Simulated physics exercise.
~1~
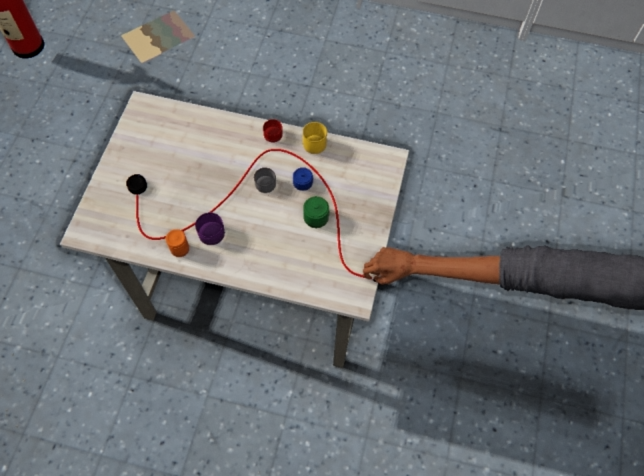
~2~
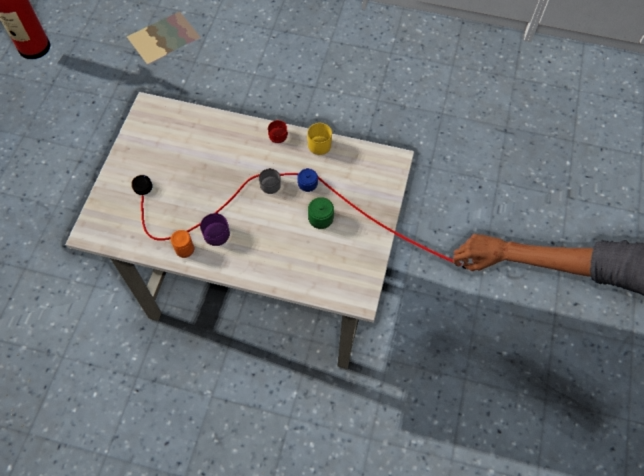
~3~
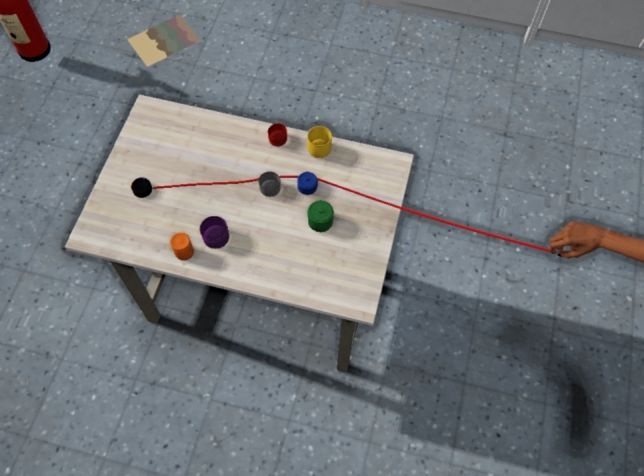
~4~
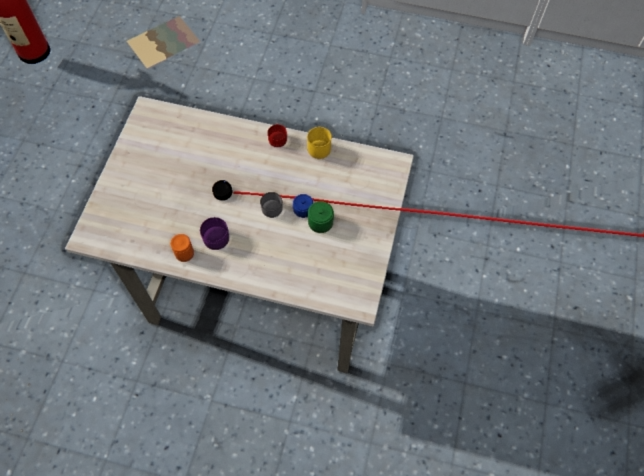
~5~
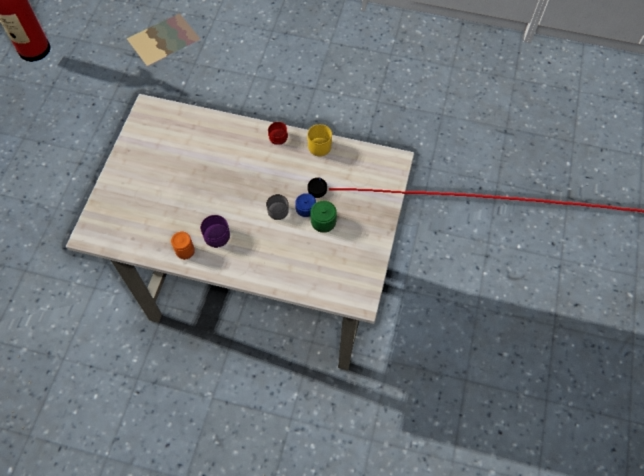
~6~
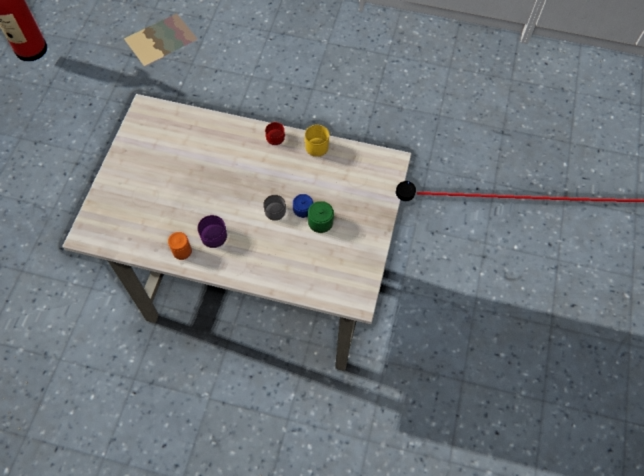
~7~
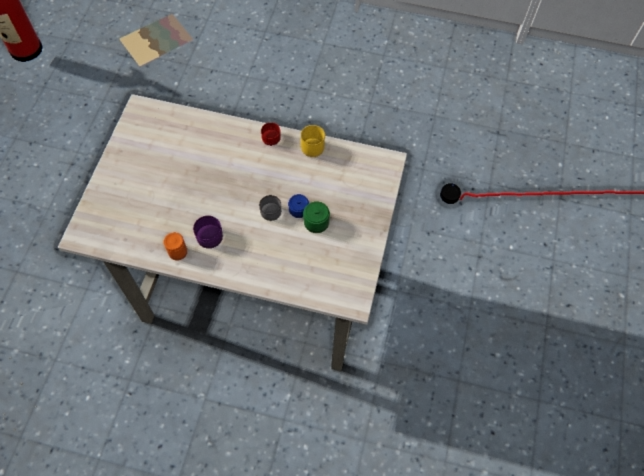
A hand pulling a red lead rightward, nudging grey and blue containers and dragging a black round piece off a wooden table.
